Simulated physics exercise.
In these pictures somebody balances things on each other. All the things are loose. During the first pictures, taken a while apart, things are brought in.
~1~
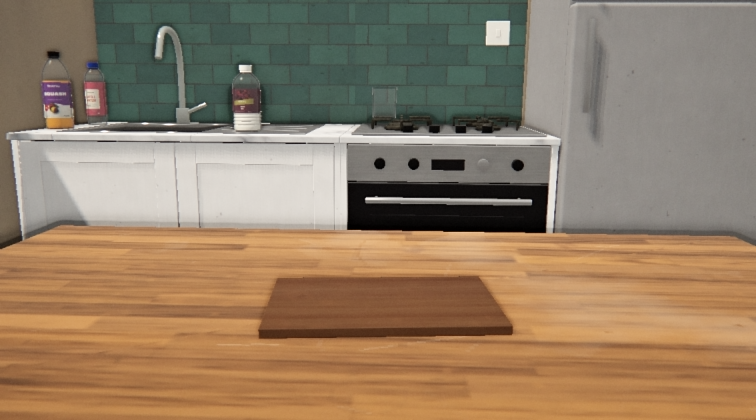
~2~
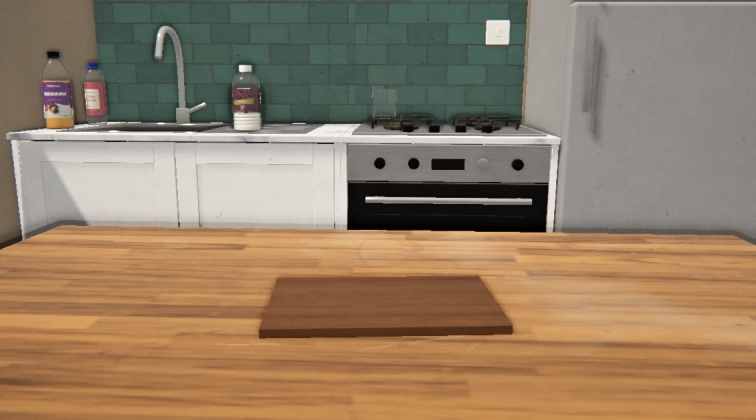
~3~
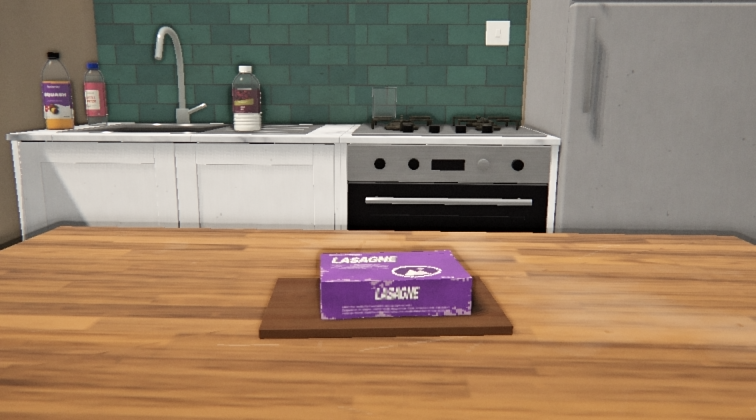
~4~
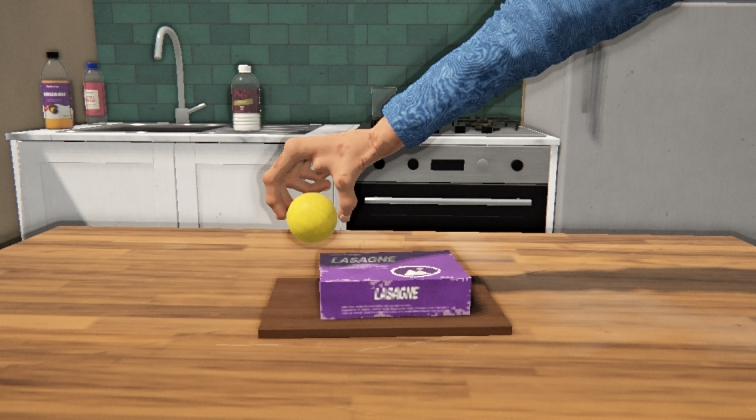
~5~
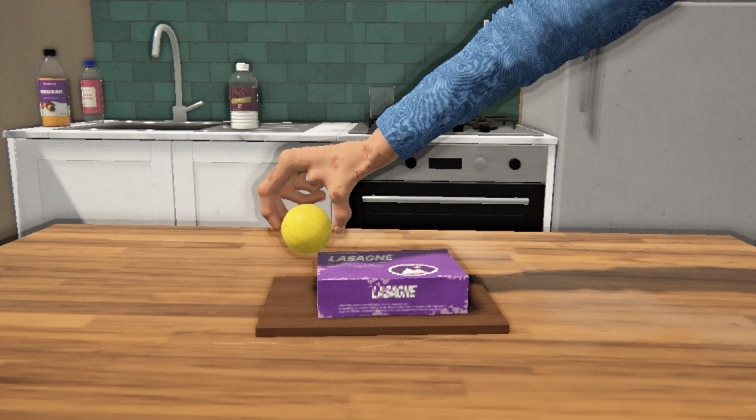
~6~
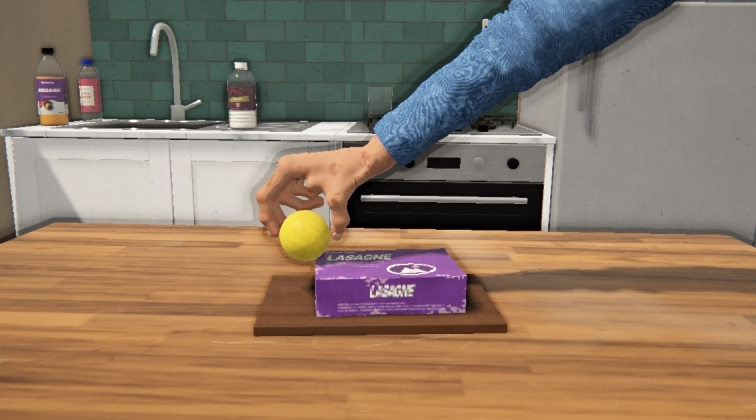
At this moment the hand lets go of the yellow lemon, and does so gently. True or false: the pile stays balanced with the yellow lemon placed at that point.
False.
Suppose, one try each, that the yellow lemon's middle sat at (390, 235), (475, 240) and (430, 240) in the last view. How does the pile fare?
Attempt one, the pile survives; attempt two, it falls over; attempt three, it survives.
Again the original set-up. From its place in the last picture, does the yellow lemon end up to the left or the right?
Its movement is toward the left.
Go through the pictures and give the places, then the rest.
In the first picture, the last thing is not in view yet.
In the second picture, the last thing is not in view yet.
In the third picture, the last thing is not in view yet; purple packet (391, 282).
The fourth picture shows still above its spot; yellow lemon (312, 218); purple packet (390, 282).
The fifth picture shows still above its spot; yellow lemon (307, 229); purple packet (388, 280).
The sixth picture shows in place under the hand; yellow lemon (305, 236); purple packet (386, 280).
Then, 0.20 s after the last picture, things are still on the move.
Then, 0.30 s after the last picture, yellow lemon now fallen.
Then, 0.60 s after the last picture, nothing new.
At rest, fallen, yellow lemon; the other 2 in place. Seen from the same camera at the end, yellow lemon near (266, 274). The pile loses its balance.
